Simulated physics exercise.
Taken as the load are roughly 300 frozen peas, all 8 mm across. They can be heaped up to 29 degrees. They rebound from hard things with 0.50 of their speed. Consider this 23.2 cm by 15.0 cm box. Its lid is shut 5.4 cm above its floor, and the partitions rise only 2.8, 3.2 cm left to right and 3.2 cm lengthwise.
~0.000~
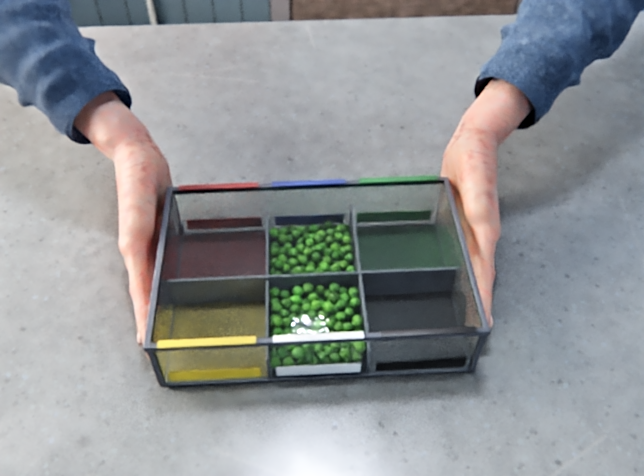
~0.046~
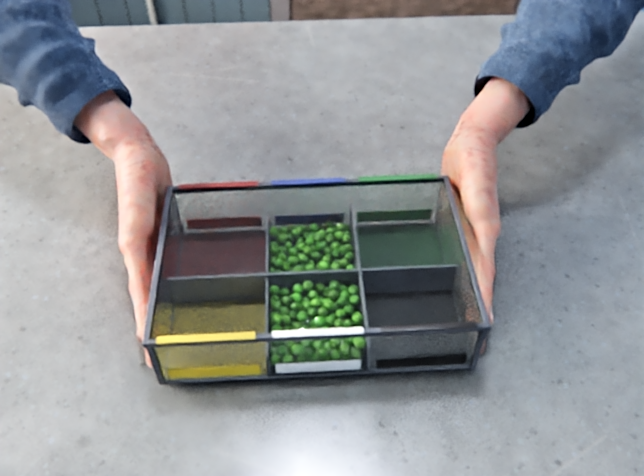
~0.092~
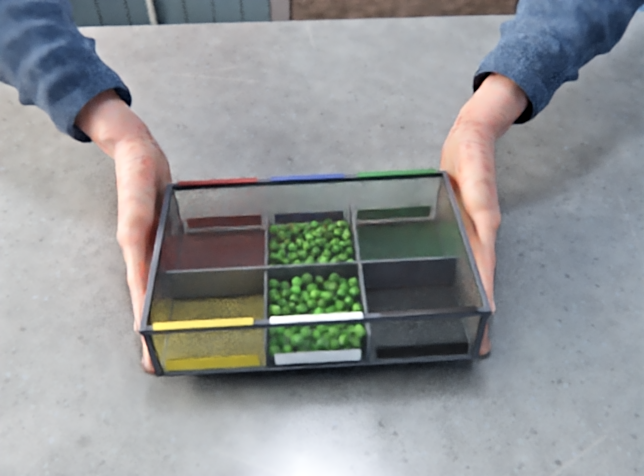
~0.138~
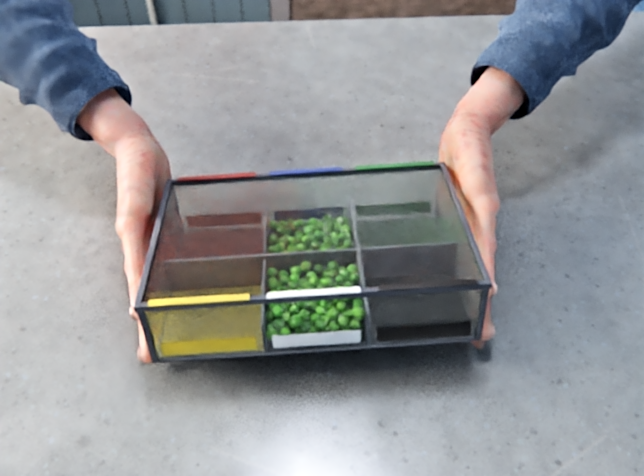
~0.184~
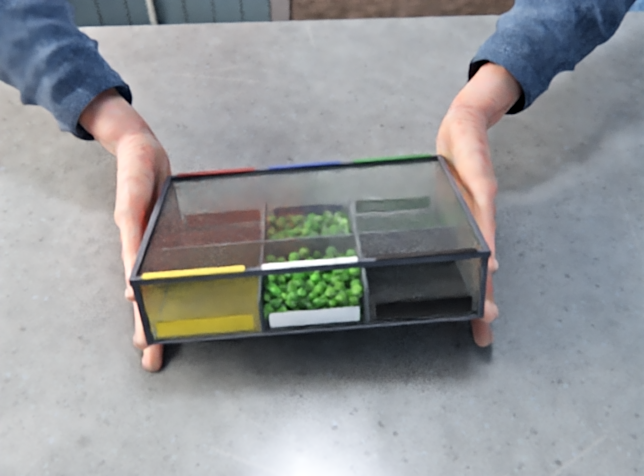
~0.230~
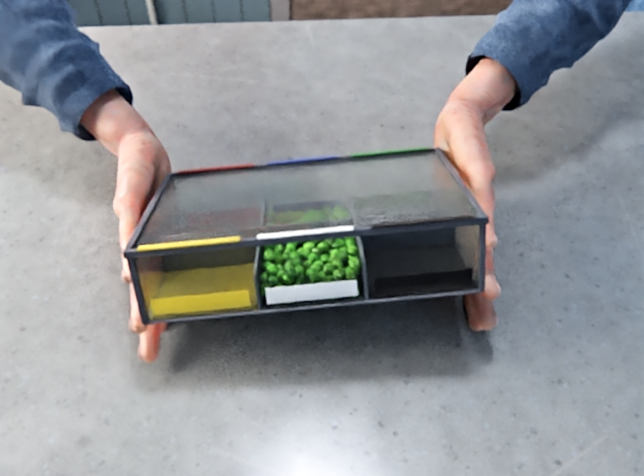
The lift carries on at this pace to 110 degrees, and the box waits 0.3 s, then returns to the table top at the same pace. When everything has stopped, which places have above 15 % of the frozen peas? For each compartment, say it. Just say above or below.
In order: Red compartment: Crosses the line. Blue compartment: Crosses the line. Green compartment: Stays behind the line. Yellow compartment: Stays behind the line. White compartment: Stays behind the line. Black compartment: Stays behind the line.
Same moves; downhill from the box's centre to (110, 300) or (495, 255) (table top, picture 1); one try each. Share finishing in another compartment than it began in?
Near 100 and 100 percent, in that order.
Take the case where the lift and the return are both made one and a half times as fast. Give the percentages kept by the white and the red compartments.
Per cent - white: 0; red: 35.
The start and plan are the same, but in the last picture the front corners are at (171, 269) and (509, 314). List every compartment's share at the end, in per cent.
Each compartment ends with this per cent: Red 0, blue 5, green 70, yellow 0, white 0 and black 25.
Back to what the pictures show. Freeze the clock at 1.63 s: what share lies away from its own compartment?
It comes to some 65 per cent.
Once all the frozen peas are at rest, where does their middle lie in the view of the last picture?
About (288, 241).
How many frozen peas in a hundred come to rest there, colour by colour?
Final shares in percent: Red 35, blue 60, green 5, yellow 0, white 0, black 0.
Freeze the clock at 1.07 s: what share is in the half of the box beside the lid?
70 per cent, give or take.
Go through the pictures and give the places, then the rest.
Box tilt 0 degrees, front corners at (151, 345) and (483, 329); blue 40 %, white 60 %, in the first picture.
Box tilt 1 degrees, front corners at (149, 341) and (484, 324), in the second picture.
Box tilt 5 degrees, front corners at (146, 328) and (485, 309), lowest corner left back, in the third picture.
Box tilt 11 degrees, front corners at (141, 305) and (485, 283), lowest corner left back, in the fourth picture.
Box tilt 18 degrees, front corners at (136, 279) and (484, 252), lowest corner left back, in the fifth picture.
Box tilt 24 degrees, front corners at (131, 252) and (481, 219), lowest corner left back; blue 40 %, white 60 %. The box's pace is about 140 degrees a second, in the sixth picture.
After 1.07 s, tilt 110 degrees; red 25 %, blue 70 %, green 5 %, white 5 %.
After 1.63 s, tilt 57 degrees; red 30 %, blue 65 %, green 5 %.
After 2.25 s, tilt 0 degrees; red 35 %, blue 60 %, green 5 %.
In the end, at 2.7 s, red 35 %, blue 60 %, green 5 %, yellow 0 %, white 0 %, black 0 %.
